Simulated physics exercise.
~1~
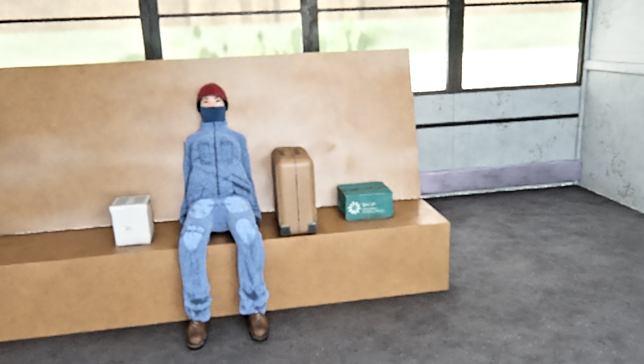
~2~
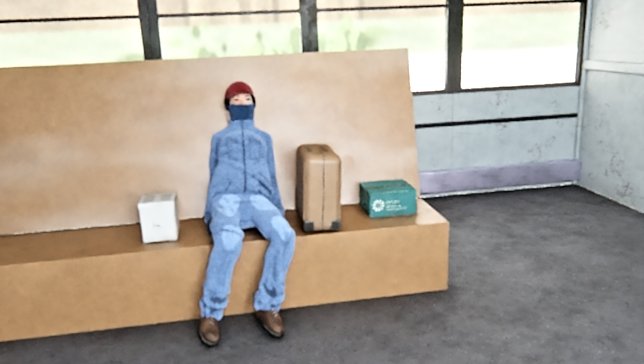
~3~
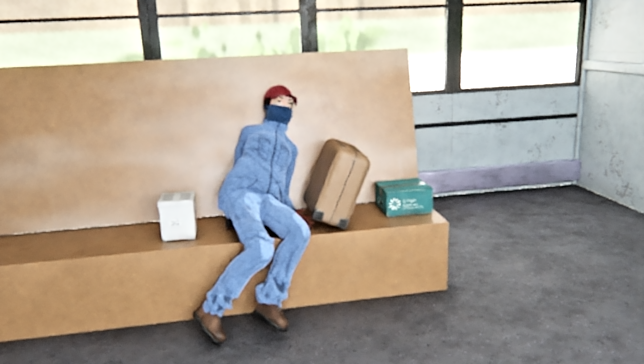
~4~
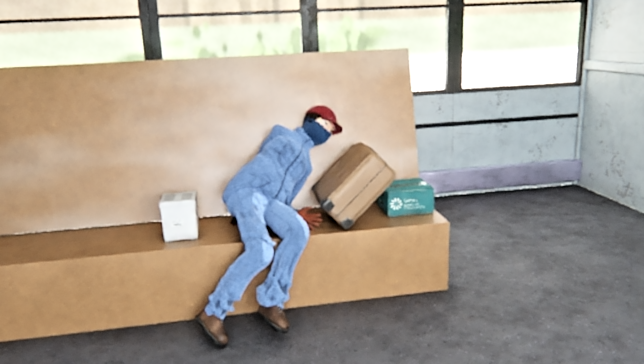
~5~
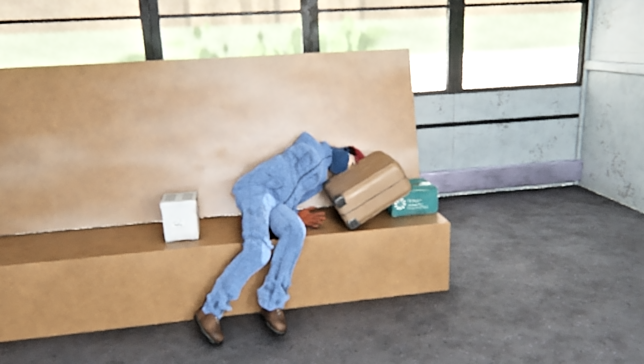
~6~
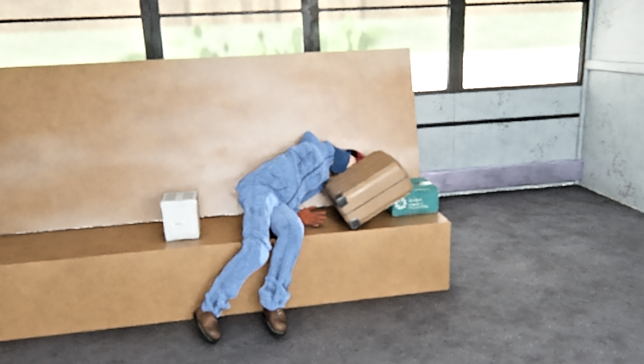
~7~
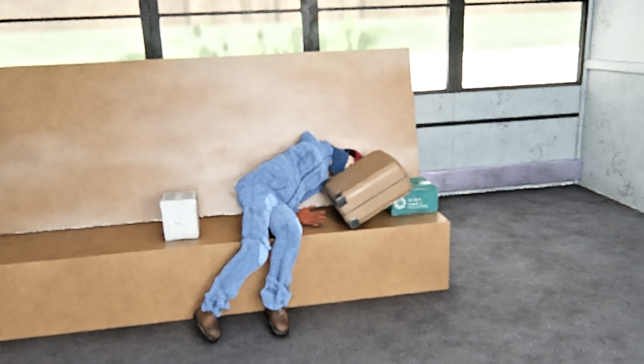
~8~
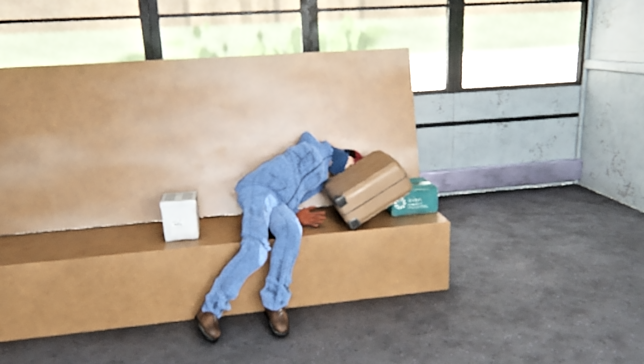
In this clip, a person in blue with a red cap and covered face sits on a bench as they and the nearby luggage slide right; the brown case tips against the teal carton, the person slumps over toward it, and everything stays on the bench, the white box upright.
